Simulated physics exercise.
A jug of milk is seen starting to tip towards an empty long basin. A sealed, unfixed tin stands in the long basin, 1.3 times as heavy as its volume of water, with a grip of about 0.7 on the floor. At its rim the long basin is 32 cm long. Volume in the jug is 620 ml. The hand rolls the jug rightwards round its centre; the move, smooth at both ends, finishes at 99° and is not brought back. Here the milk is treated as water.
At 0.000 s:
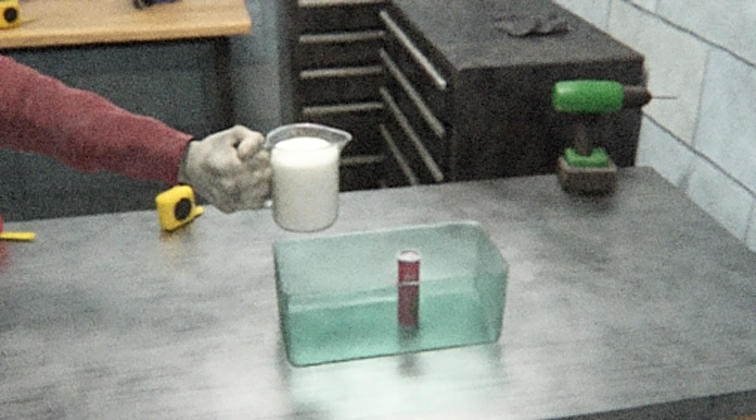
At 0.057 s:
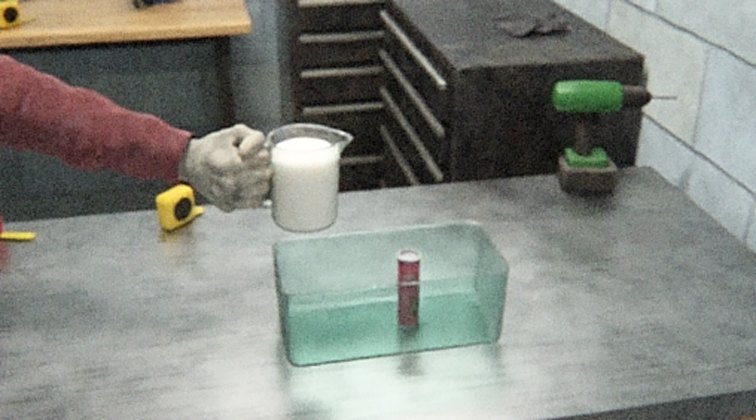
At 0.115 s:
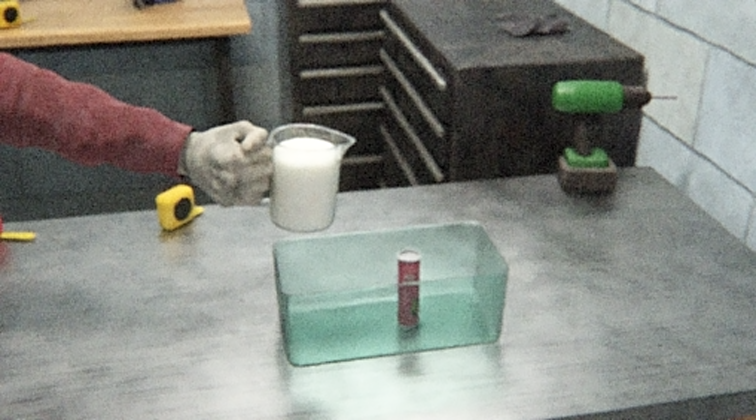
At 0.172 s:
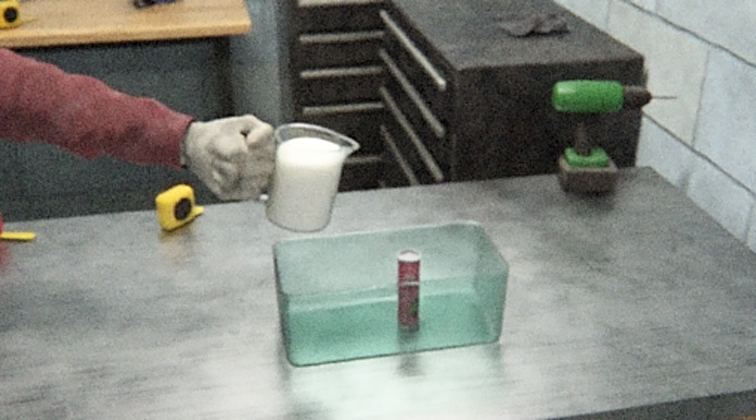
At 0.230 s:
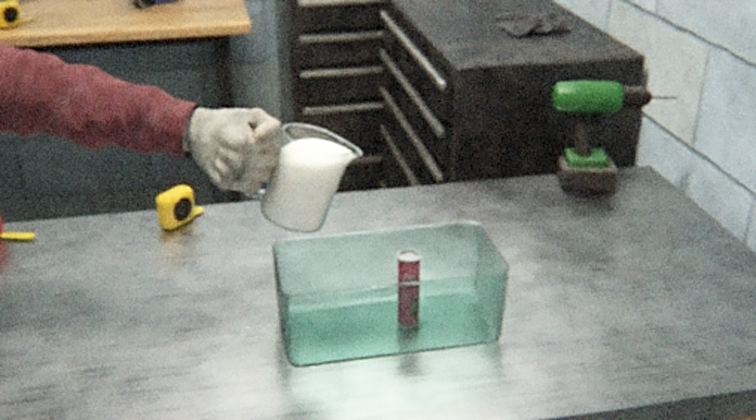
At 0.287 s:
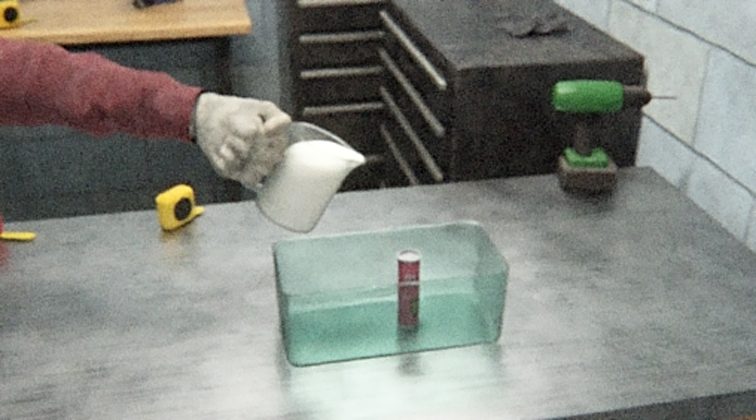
The video shows a red-sleeved arm holding a clear jug of milk above a long, see-through green basin and a small red tin on a grey workbench. The hand gradually tilts the jug to the right, with the milk remaining inside.
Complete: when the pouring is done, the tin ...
... has gone over.
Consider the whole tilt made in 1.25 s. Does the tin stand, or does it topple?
The tin would overturn.
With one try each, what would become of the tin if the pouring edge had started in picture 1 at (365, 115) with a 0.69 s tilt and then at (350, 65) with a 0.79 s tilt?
Try 1: Still standing; try 2: Still standing.
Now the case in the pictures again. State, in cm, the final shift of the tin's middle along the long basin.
Shift of tin centre: Approx. 6.5 cm.
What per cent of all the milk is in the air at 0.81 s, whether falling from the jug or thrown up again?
Near 18 per cent, I'd say.
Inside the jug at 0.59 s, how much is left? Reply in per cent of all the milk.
Roughly 68 per cent.
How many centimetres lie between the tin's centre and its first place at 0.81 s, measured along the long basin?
The tin is about 1 cm from where it started.
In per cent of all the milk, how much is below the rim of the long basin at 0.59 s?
About 12 per cent.
By 0.59 s the tilt is 84° and 68 per cent is still to pour; the tin stands where it began.
By 0.81 s the tilt is 99° and 25 per cent is still to pour; the tin leans 5°.
By 1.04 s the tilt is 99° and 6 per cent is still to pour; the tin lies on its side.
By 1.29 s the tilt is 99° and 1 per cent is still to pour; the tin lies on its side.
At rest the tin lies on its side.
